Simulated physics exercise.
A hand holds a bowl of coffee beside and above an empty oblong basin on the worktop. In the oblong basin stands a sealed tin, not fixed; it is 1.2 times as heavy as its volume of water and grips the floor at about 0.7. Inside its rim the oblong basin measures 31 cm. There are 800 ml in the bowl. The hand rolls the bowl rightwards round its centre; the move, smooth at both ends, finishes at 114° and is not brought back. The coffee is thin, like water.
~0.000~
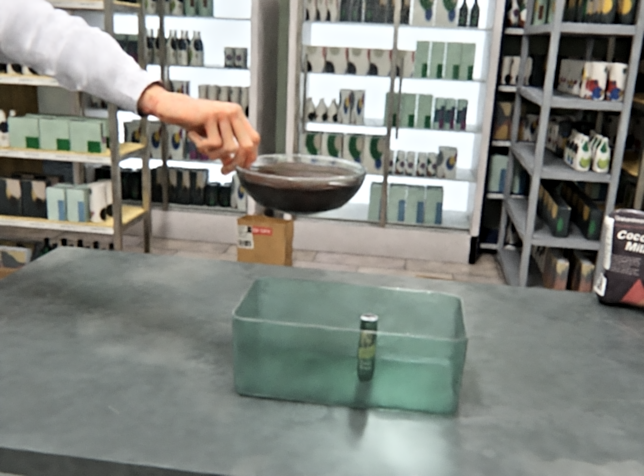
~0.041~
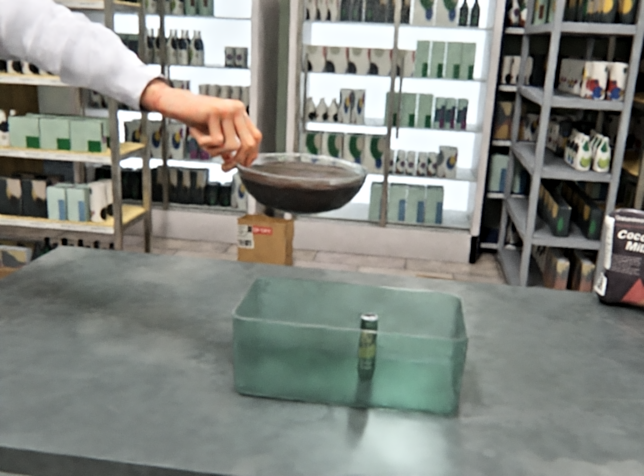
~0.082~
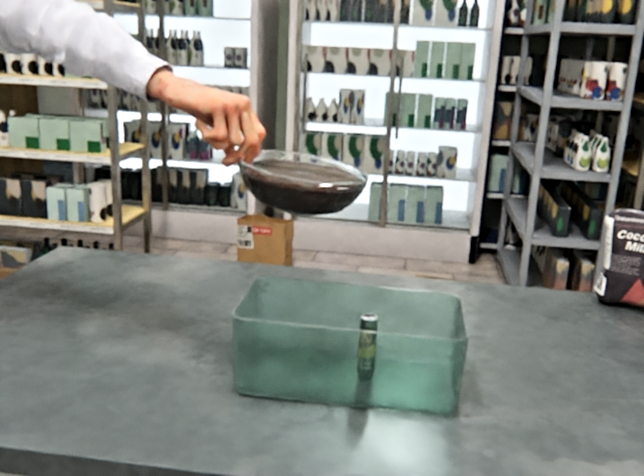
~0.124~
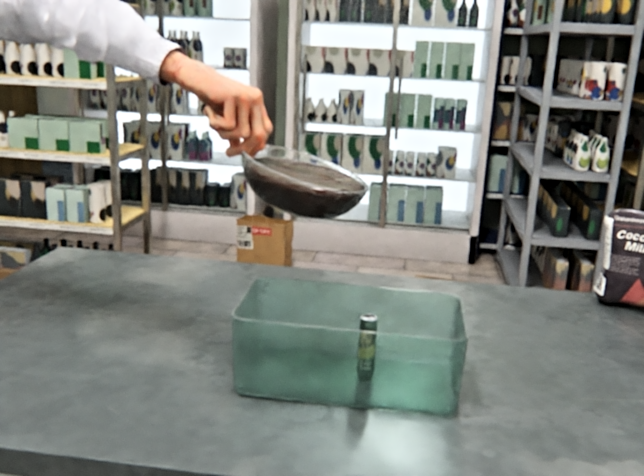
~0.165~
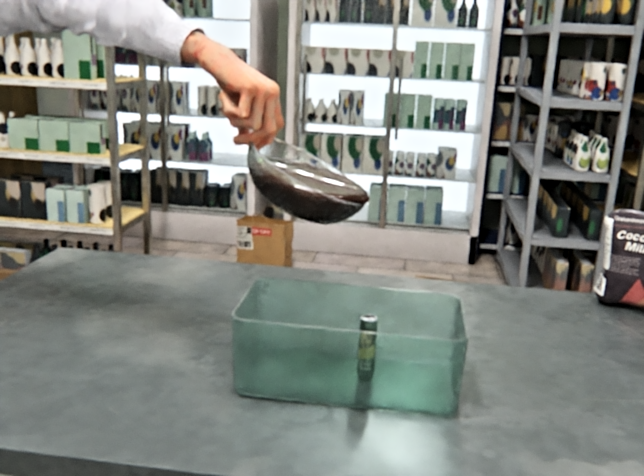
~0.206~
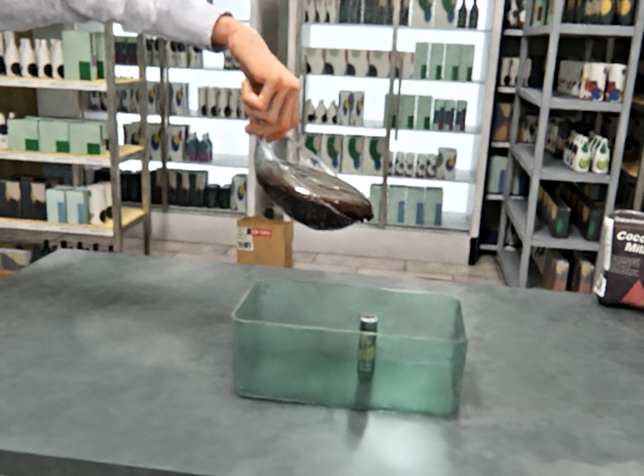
A hand gradually tilts a bowl of dark liquid rightwards above an empty greenish oblong basin.
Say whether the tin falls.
The tin stays up.
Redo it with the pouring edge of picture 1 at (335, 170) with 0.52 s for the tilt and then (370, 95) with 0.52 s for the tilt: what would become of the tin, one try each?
First it topples; then it goes over.
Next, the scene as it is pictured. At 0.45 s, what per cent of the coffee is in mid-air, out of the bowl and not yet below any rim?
Some 24 per cent.
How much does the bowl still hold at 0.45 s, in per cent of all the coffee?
About 0 per cent.
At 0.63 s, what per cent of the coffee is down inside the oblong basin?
About 76 per cent.
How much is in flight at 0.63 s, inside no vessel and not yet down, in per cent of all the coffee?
Near 24 in a hundred.
By 0.45 s the tilt is 109° and 0 per cent is still to pour; the tin stands where it began.
By 0.63 s the tilt is 114° and 0 per cent is still to pour; the tin stands where it began.
By 0.82 s the tilt is 114° and 1 per cent is still to pour; the tin stands where it began.
By 1.02 s the tilt is 114° and 0 per cent is still to pour; the tin stands where it began.
At rest the tin stands where it began.
